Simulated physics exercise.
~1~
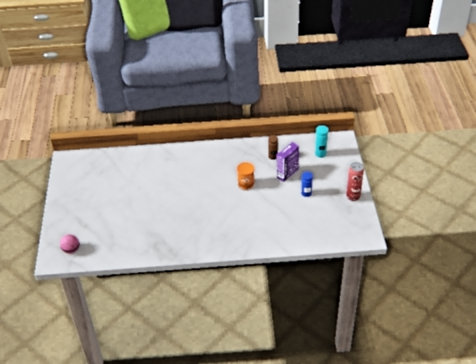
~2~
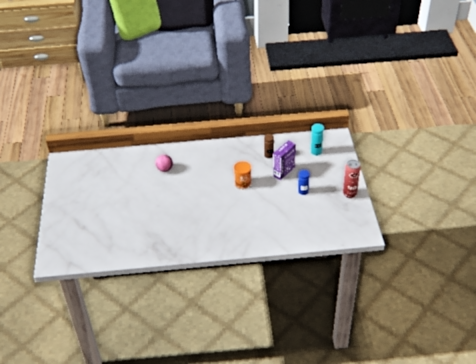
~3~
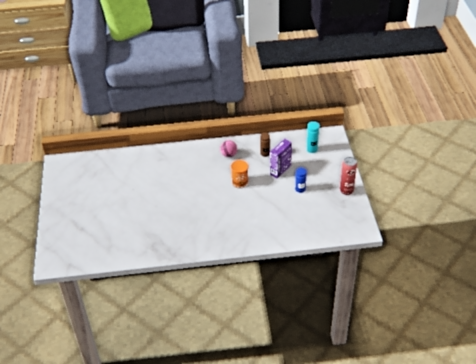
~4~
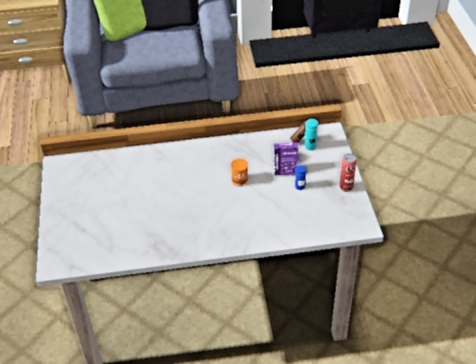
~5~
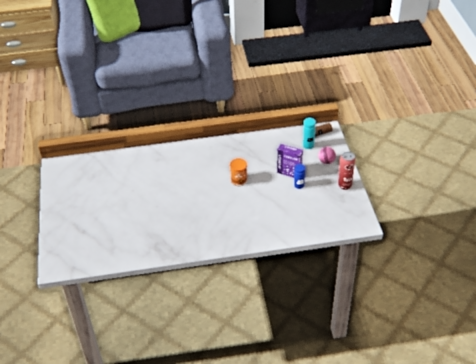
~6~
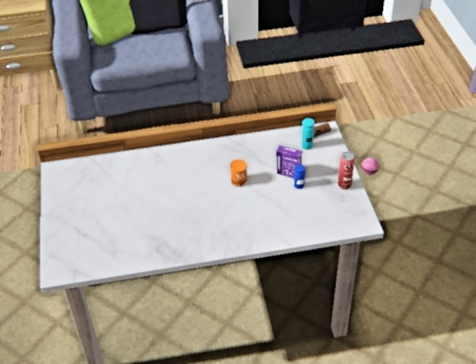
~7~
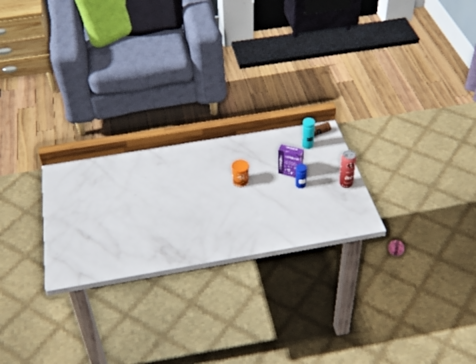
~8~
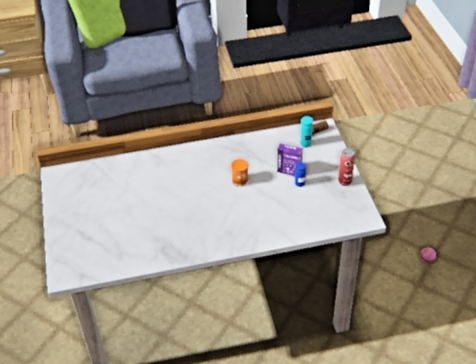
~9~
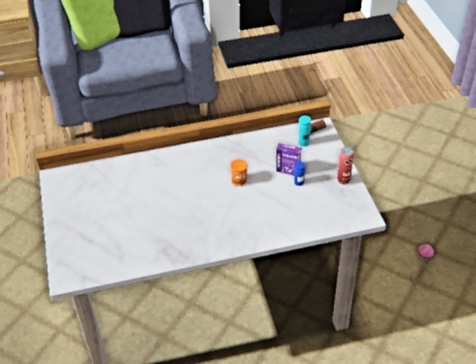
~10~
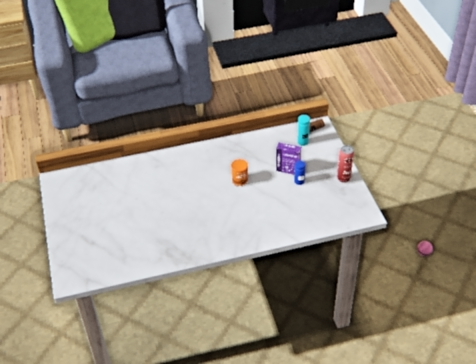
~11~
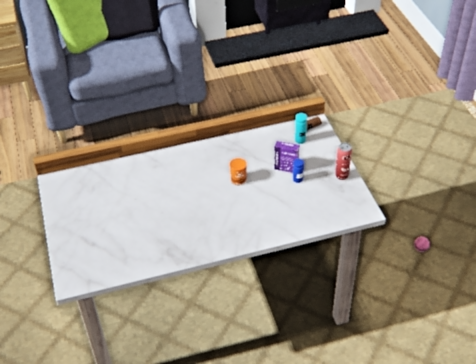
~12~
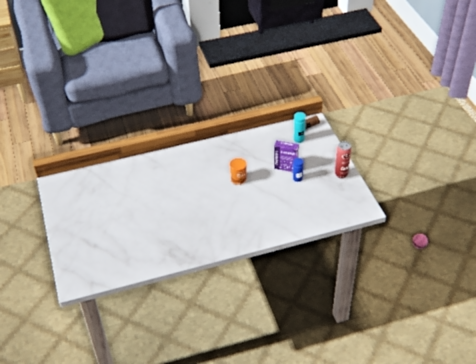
A pink ball rolls across a table, knocks over a brown shaker and drops to the floor.
